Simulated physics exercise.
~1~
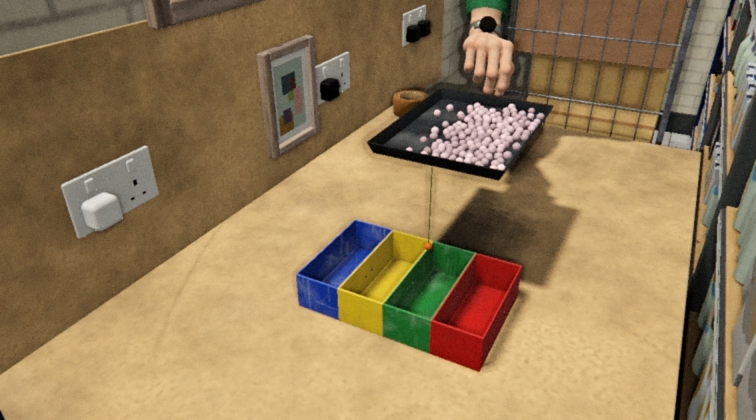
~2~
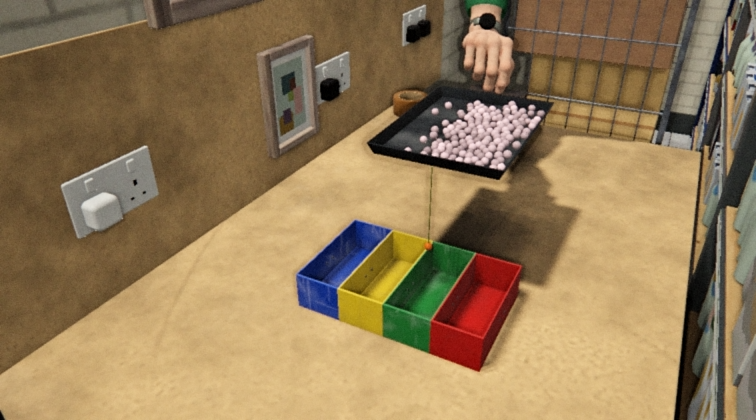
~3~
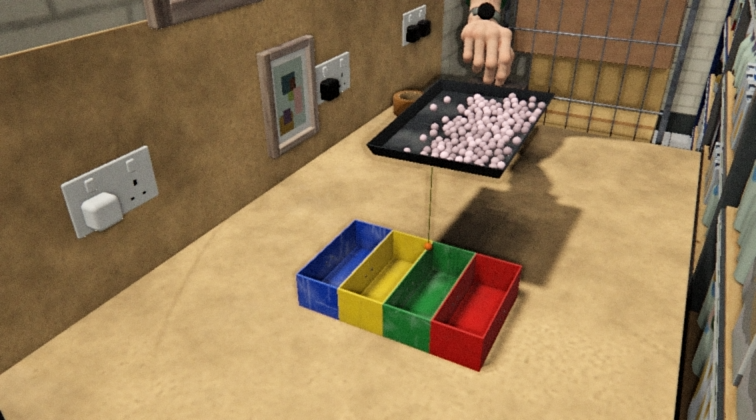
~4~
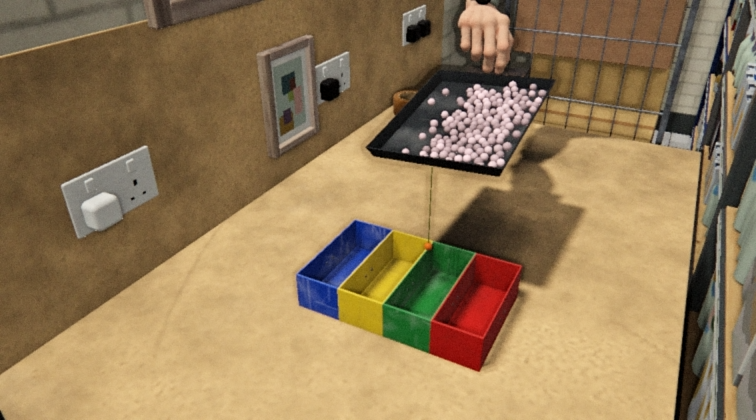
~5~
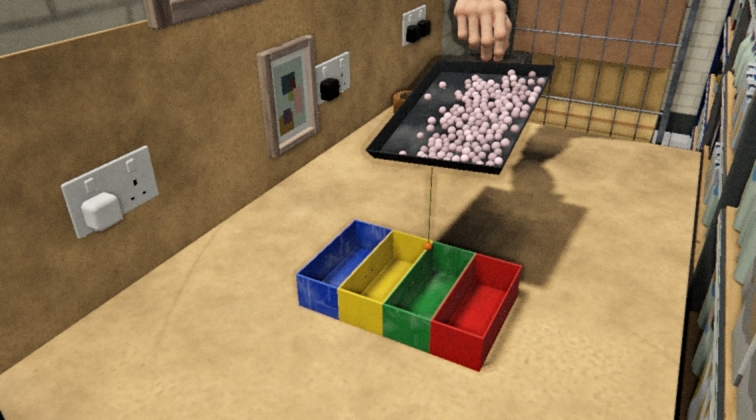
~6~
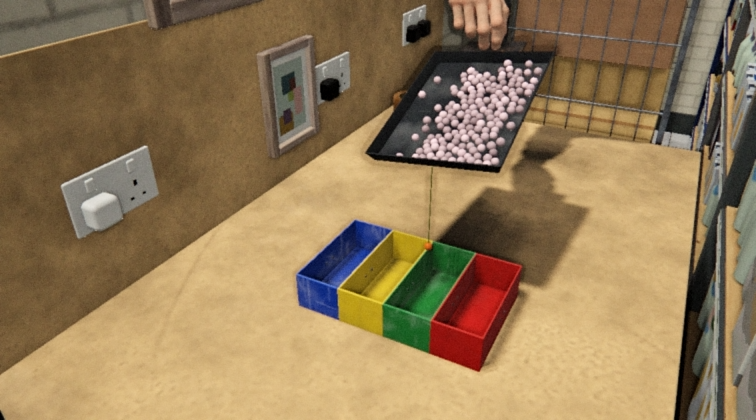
A hand tilts a black tray of pale pink beads, steadily raising its far end.
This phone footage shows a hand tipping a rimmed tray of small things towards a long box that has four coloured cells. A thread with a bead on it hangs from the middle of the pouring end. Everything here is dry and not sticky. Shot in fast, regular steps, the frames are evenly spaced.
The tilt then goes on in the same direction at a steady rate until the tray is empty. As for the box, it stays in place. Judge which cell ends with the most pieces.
The blue cell ends with the most.
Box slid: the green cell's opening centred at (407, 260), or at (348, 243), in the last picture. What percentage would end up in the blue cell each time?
It would be roughly 20 per cent, followed by roughly 0 per cent.
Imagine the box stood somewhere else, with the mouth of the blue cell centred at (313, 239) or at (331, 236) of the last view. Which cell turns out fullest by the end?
The first time it is that yellow cell, and the second time it is the yellow one.
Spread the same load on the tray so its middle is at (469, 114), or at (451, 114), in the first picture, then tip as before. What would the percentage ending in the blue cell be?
Some 50 and then some 50 per cent.
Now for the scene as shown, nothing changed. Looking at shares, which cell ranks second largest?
The answer is the cell in yellow.
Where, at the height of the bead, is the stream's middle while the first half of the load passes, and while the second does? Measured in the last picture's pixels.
The leading part at (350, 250), the rest of it at (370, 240).
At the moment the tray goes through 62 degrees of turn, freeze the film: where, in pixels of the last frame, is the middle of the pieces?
The middle of the pieces sits at roughly (382, 175).
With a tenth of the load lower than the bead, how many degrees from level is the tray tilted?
Somewhere near 60°.
Soon, tray tipped steeply; about half on the tray; a small part in the blue cell; a small part in the yellow cell; a stray few in the green cell; about a quarter falling or outside the box.
A while on, tray tipped right over; about two thirds in the blue cell; about a quarter in the yellow cell; a stray few in the green cell; a stray few in the red cell; a small part falling or outside the box.
Towards the end, tray tipped past a quarter turn; about two thirds in the blue cell; about a quarter in the yellow cell; a stray few in the green cell; a stray few in the red cell; a small part falling or outside the box.
Finally, tray tipped past a quarter turn; about two thirds in the blue cell; about a quarter in the yellow cell; a stray few in the green cell; a stray few in the red cell; a small part outside the box.
